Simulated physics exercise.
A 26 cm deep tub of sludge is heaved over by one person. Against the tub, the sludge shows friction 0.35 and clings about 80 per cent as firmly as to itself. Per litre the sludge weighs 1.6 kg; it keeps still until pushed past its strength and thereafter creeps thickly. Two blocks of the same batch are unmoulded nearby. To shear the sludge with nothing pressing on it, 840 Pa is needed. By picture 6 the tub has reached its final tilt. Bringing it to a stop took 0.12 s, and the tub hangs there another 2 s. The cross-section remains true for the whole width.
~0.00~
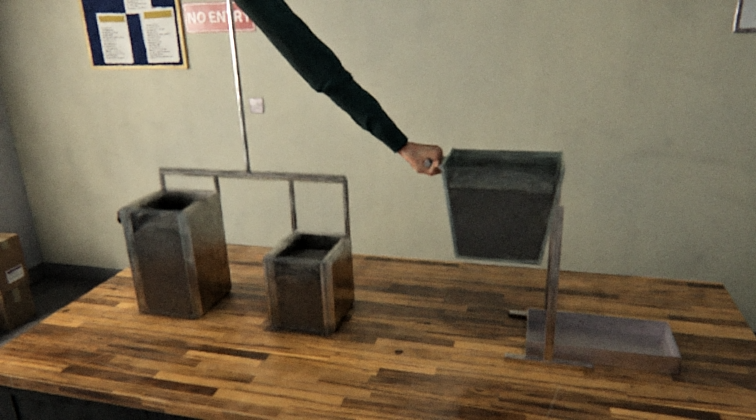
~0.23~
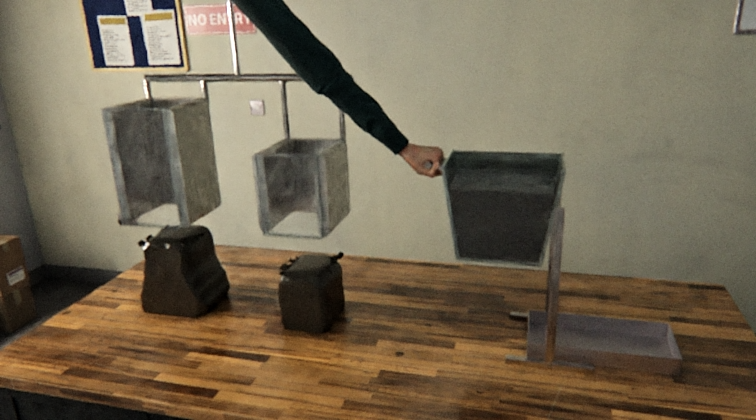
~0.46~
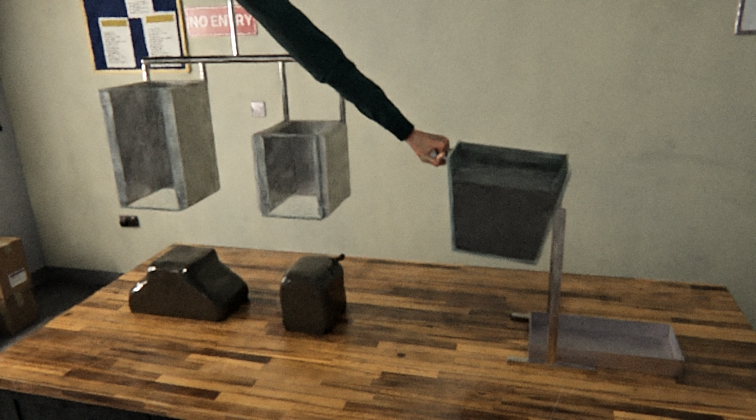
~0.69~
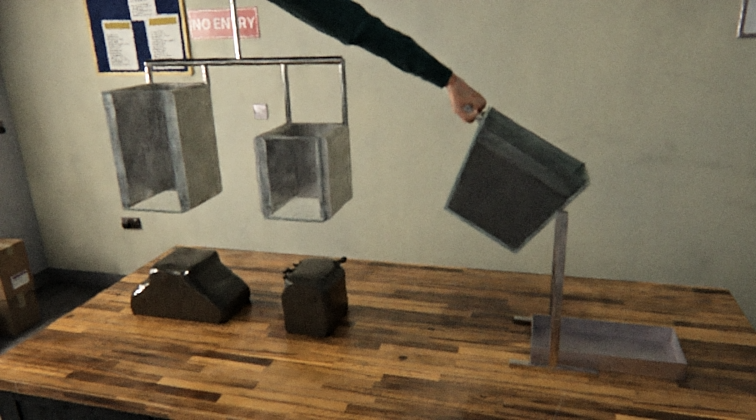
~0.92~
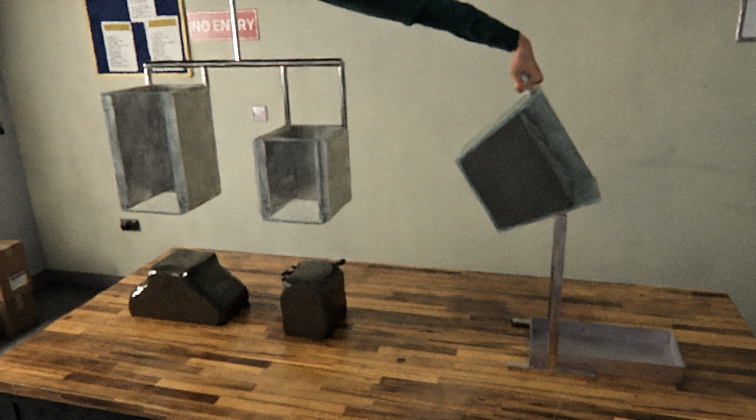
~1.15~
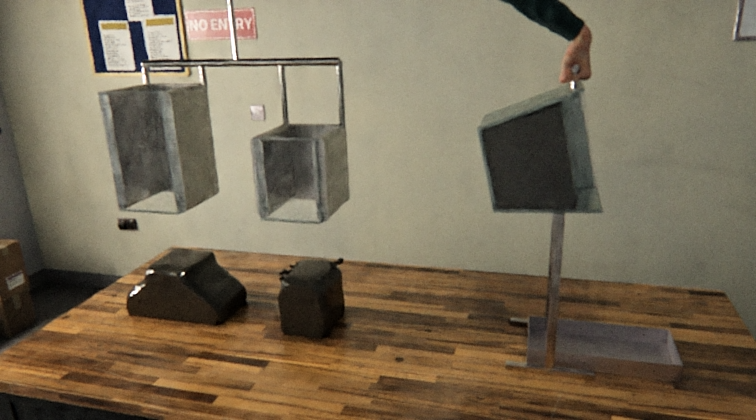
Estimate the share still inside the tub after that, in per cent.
I would say about 100 per cent.
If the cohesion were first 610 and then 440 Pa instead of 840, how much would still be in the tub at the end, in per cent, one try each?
70 %, then 55 %.
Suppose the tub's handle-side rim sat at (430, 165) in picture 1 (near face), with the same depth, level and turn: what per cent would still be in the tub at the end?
I'd say around 70 percent would remain in the tub at the end.
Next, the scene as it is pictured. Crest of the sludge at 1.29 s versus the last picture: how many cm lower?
About 1 cm.
After 1.29 s, the tub is at 78 degrees and holds 100 %.
After 1.46 s, the tub is at 78 degrees and holds 100 %.
After 1.63 s, the tub is at 78 degrees and holds 100 %.
After 1.80 s, the tub is at 78 degrees and holds 100 %.
After 3.15 s, at the end, the tub is at 78 degrees and holds 100 %.
